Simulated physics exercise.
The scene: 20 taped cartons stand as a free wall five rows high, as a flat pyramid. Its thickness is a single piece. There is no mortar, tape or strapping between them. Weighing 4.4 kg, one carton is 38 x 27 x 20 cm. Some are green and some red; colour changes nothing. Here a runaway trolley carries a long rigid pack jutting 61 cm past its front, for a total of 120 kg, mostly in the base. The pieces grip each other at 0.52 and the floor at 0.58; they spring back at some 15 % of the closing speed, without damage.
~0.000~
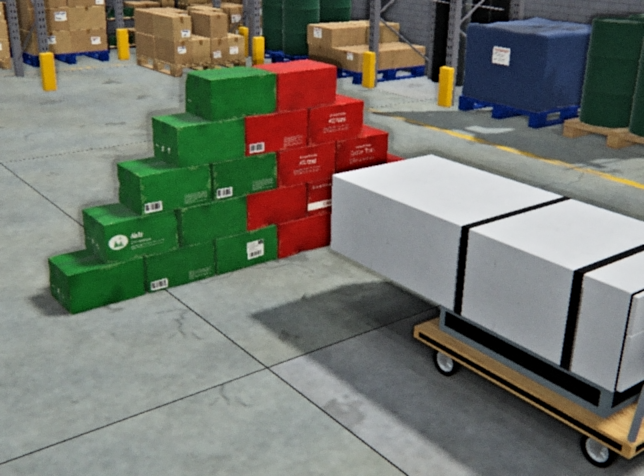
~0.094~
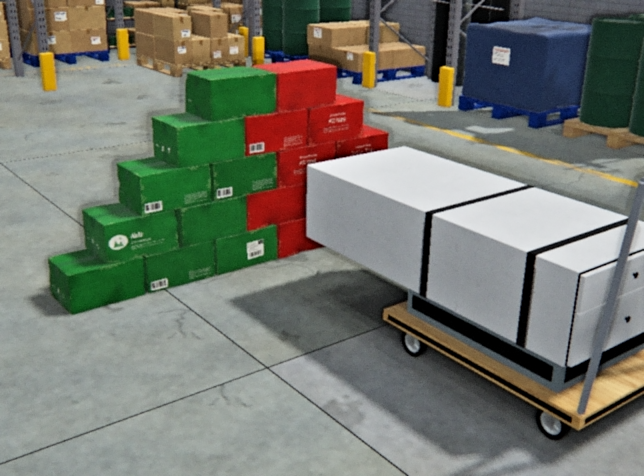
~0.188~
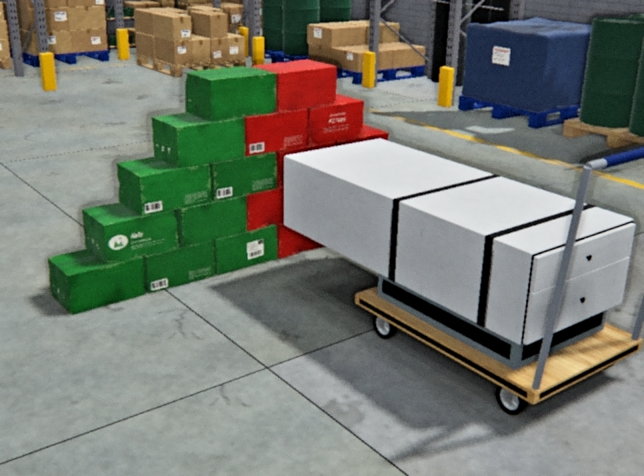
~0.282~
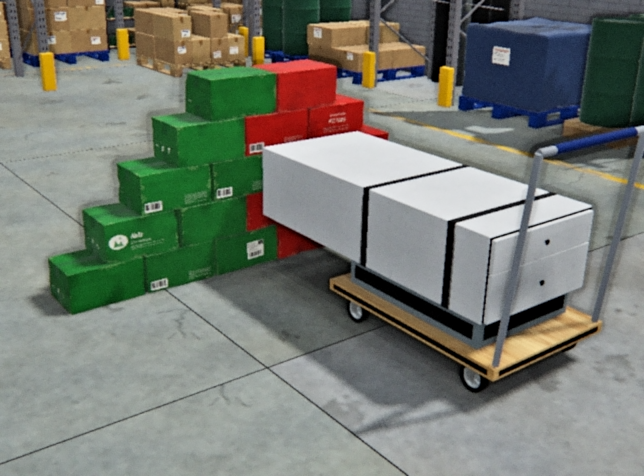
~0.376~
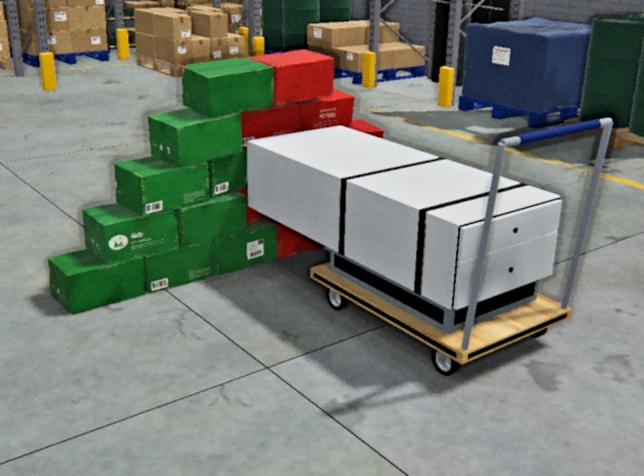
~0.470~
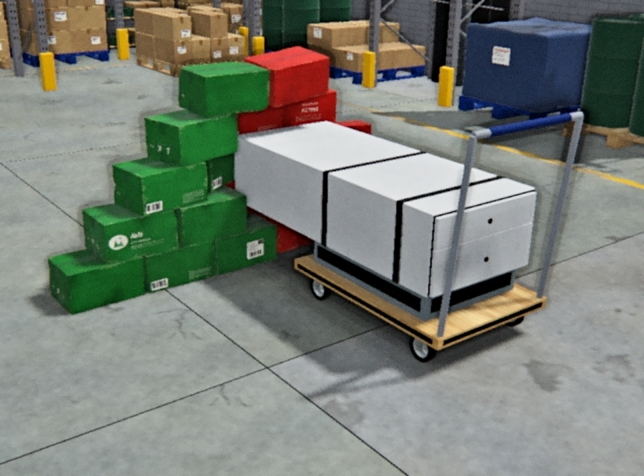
A white cabinet strapped on a wheeled cart slid leftward into a stepped wall of green and red boxes, pushing into the middle and knocking the upper boxes askew, while the lower green ones barely moved.
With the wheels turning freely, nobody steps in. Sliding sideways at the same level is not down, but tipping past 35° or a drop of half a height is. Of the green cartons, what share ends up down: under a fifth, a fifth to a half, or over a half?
A fifth to a half.
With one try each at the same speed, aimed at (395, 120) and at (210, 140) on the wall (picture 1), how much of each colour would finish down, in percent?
Down by colour - red: 30%, then 20%; green: 0%, then 60%.
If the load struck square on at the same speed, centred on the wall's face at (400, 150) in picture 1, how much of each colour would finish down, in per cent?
Then red ends 60 per cent down and green 10 per cent.
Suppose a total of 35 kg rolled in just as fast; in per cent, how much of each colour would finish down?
The split would be red 60, then green 30 per cent.
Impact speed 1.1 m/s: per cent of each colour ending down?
Red 60%, green 30%.
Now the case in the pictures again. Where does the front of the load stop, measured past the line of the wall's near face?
It sits some 105 cm past it.
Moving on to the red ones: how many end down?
Down at the finish, red: 8.
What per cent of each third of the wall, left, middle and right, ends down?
From the left: 0, then 80, then 50 percent.
After 0.54 s, load 31 cm past the wall's line, still rolling; none of the 9 green cartons down (0 of 20 in all colours); top green carton 9 cm from its place; top red carton 13° from how it stood.
After 0.72 s, load 52 cm past the wall's line, still rolling; none of the 9 green cartons down (7 of 20 in all colours); top green carton 7° from how it stood; top red carton 13° from how it stood, 8 cm lower.
After 0.96 s, load 75 cm past the wall's line, still rolling; 3 of the 9 green cartons down (11 of 20 in all colours); top green carton 31° from how it stood, 12 cm lower; top red carton 3° from how it stood, 14 cm lower.
After 1.30 s, load 96 cm past the wall's line, still rolling; 3 of the 9 green cartons down (11 of 20 in all colours); top green carton on its side; top red carton 15 cm lower.
In the end (2.1 s), load 1.04 m past the wall's line, stopped; 3 of the 9 green cartons down (11 of 20 in all colours); top green carton upside down; top red carton 15 cm lower. That is 33 per cent. From the last view, middles, top green carton near (117, 202), top red carton near (220, 87).
